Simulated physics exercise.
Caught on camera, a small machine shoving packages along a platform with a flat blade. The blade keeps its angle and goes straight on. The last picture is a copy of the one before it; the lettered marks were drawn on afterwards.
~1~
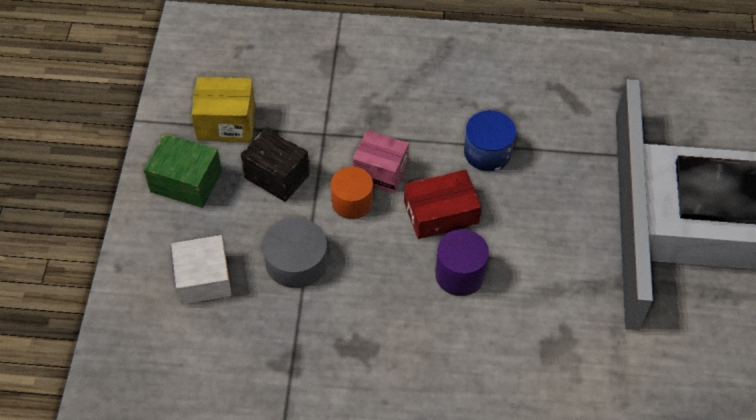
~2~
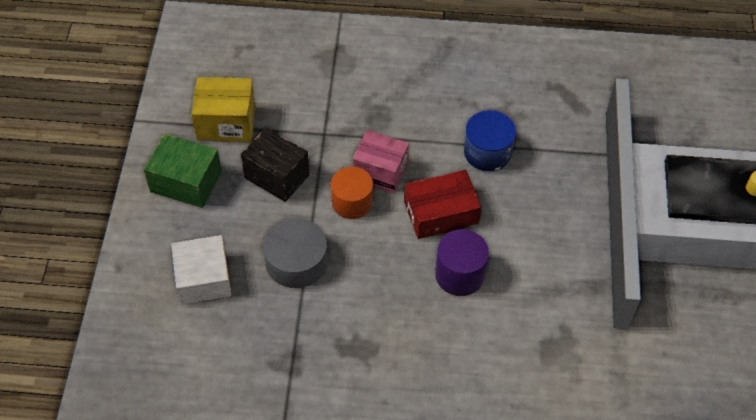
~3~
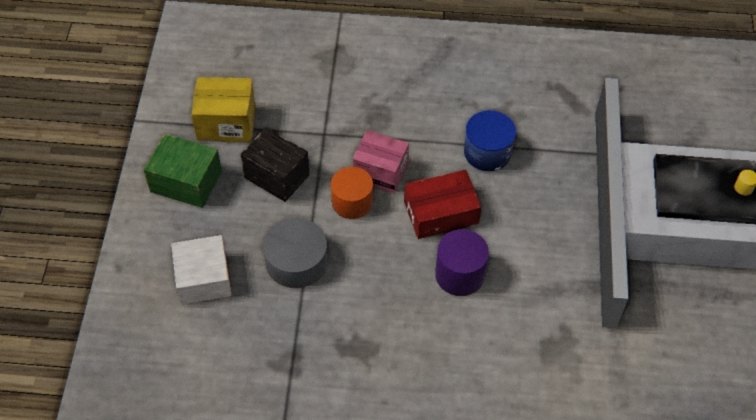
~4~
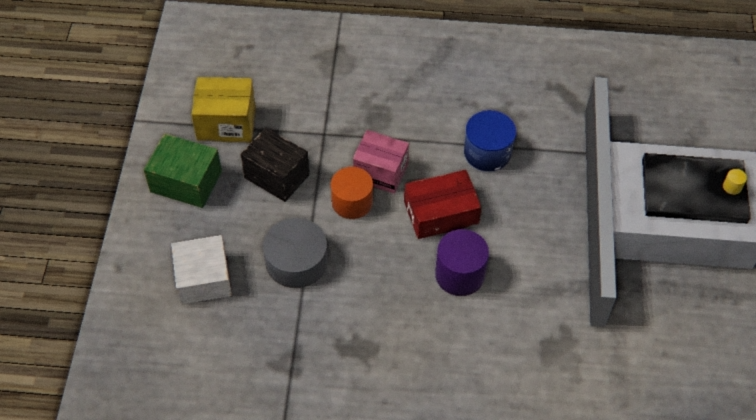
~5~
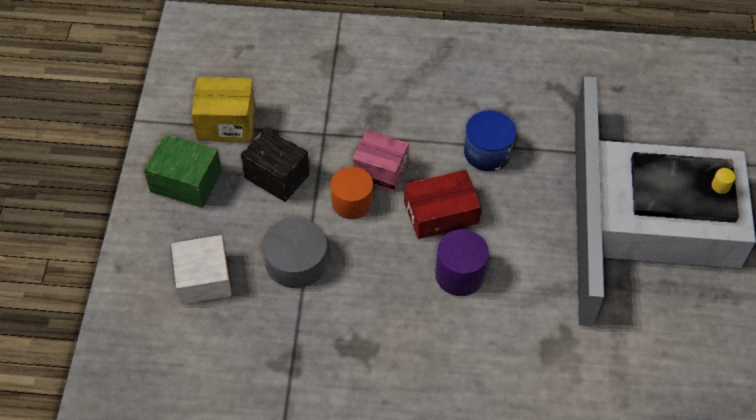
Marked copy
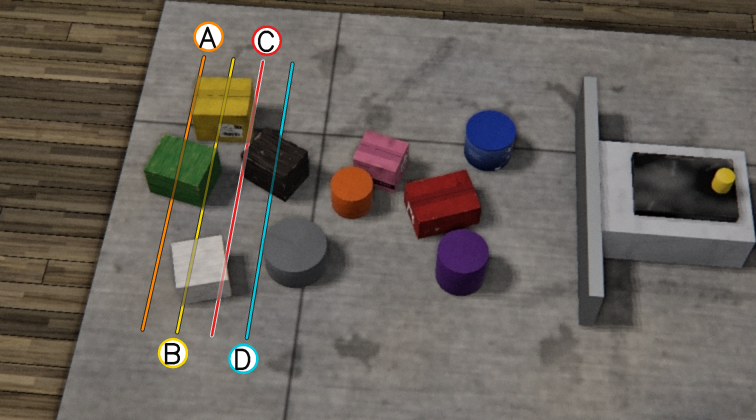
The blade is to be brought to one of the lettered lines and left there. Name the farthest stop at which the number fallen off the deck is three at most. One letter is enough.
It should halt at B.
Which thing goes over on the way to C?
It is the green crate.
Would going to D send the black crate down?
No.
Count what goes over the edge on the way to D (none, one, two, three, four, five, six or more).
By then, none.
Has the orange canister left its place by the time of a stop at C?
Yes.
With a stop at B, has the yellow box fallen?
By then, no.
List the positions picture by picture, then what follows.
Robot (722, 189); orange canister (352, 193); red parcel (442, 204), in the first picture.
Robot (711, 188); black crate (275, 165), in the second picture.
Robot (700, 187); yellow box (224, 110), in the third picture.
Robot (687, 186); grey canister (296, 253), in the fourth picture.
Robot (676, 185); green crate (184, 170); blue pail (489, 141); orange canister (352, 193), in the fifth picture.
On the copy, A at (176, 182); B at (208, 185); C at (240, 187); D at (272, 189).
On B. First, robot (536, 175); blue pail (422, 136); purple canister (415, 259).
Then, robot (395, 164); green crate (161, 177); yellow box (208, 104).
Finally, robot (288, 157); green crate over the edge; black crate over the edge; two fallen.
By contrast, A drops six; C is within the limit but short; D is within the limit but short.
